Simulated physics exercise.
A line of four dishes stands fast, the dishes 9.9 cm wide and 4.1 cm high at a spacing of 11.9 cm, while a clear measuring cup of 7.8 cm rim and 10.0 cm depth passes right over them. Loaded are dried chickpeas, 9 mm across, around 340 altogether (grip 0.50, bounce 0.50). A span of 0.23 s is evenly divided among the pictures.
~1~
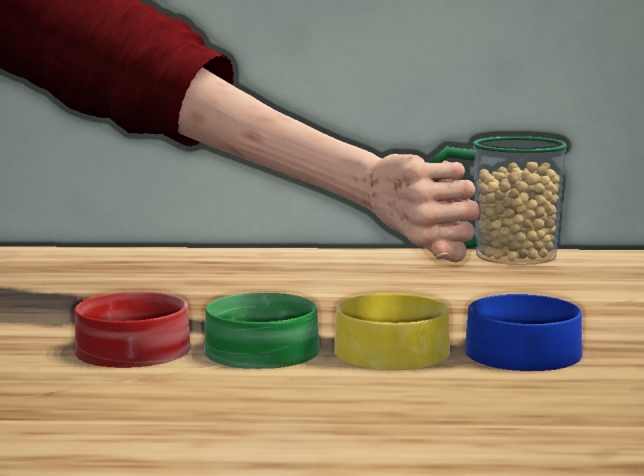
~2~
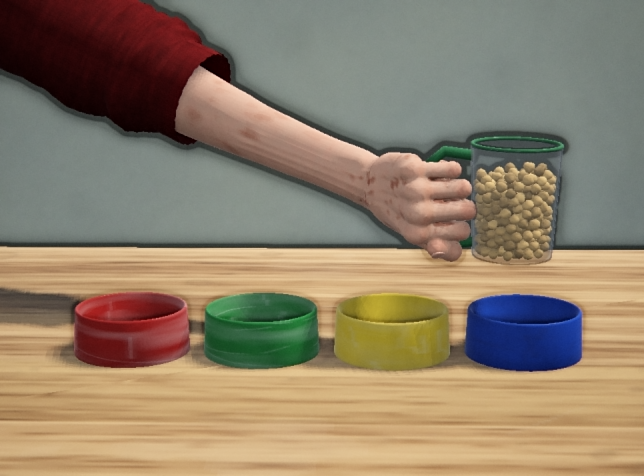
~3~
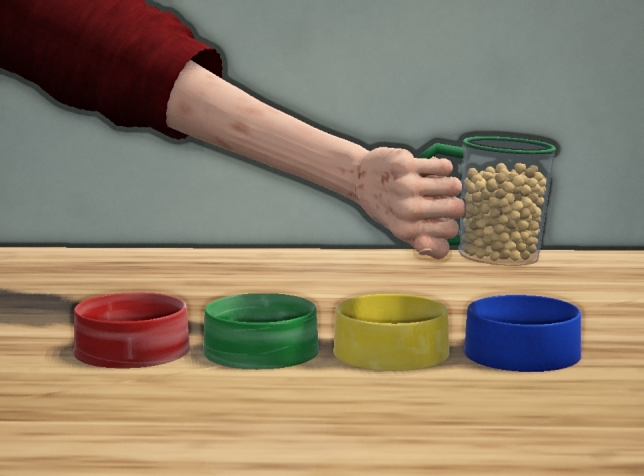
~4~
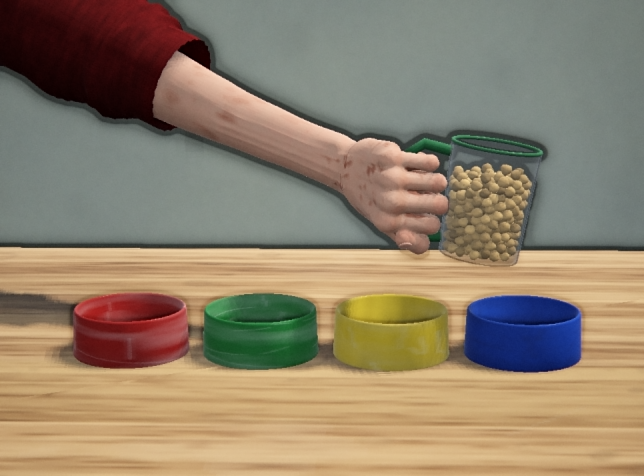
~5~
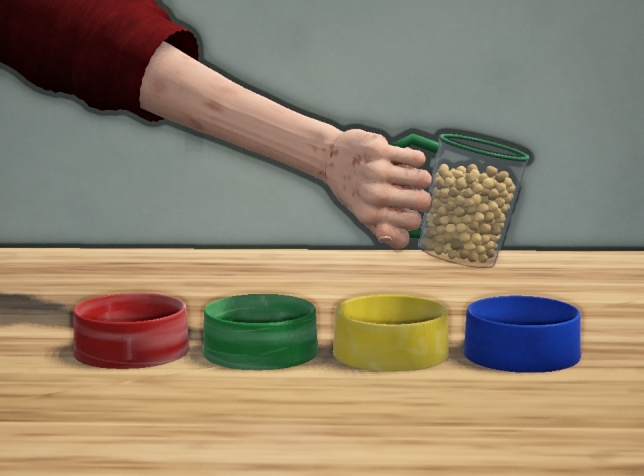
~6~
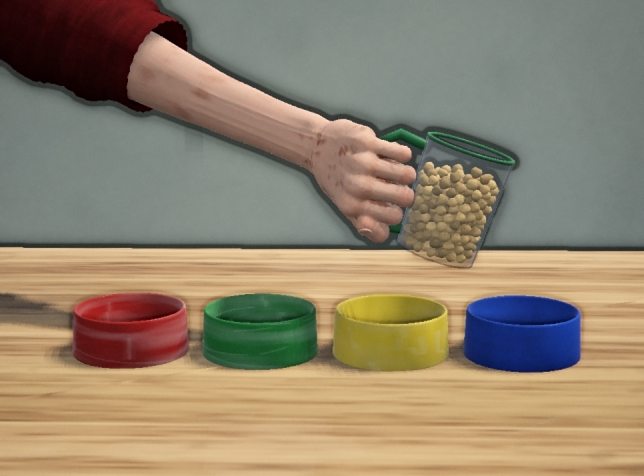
Above a wooden table with red, green, yellow and blue dishes, a hand moving a clear cup of chickpeas left, tilting it slightly rightward.
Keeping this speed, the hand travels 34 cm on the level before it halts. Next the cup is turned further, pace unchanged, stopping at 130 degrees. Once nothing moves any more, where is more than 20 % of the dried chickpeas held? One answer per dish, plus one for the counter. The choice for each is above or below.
Red dish - below it, blue dish - below it, green dish - above it, yellow dish - below it, counter - above it.
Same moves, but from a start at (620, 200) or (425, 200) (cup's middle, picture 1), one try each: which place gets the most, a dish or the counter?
The winner: Green; red.
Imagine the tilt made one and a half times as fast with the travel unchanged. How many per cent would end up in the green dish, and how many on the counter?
It would be green 70 and counter 30.
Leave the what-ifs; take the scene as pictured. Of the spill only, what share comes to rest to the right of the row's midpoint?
Share on that side: Roughly 0 %.
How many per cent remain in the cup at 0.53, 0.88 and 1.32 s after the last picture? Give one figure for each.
One after the other: 100, 90, 0 in a hundred.
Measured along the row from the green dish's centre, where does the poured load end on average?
About 4 cm to its left.
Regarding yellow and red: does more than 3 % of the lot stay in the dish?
With yellow that fails, while with red that holds.
Then, 0.53 s after the last picture, tilt 71 degrees; cup holds 100 %.
Then, 0.88 s after the last picture, tilt 107 degrees; cup holds 90 %, green 5 %.
Then, 1.32 s after the last picture, tilt 130 degrees; cup holds 0 %, red 10 %, green 35 %.
In the end, red 5 %, blue 0 %, green 35 %, yellow 0 %, counter 55 %.
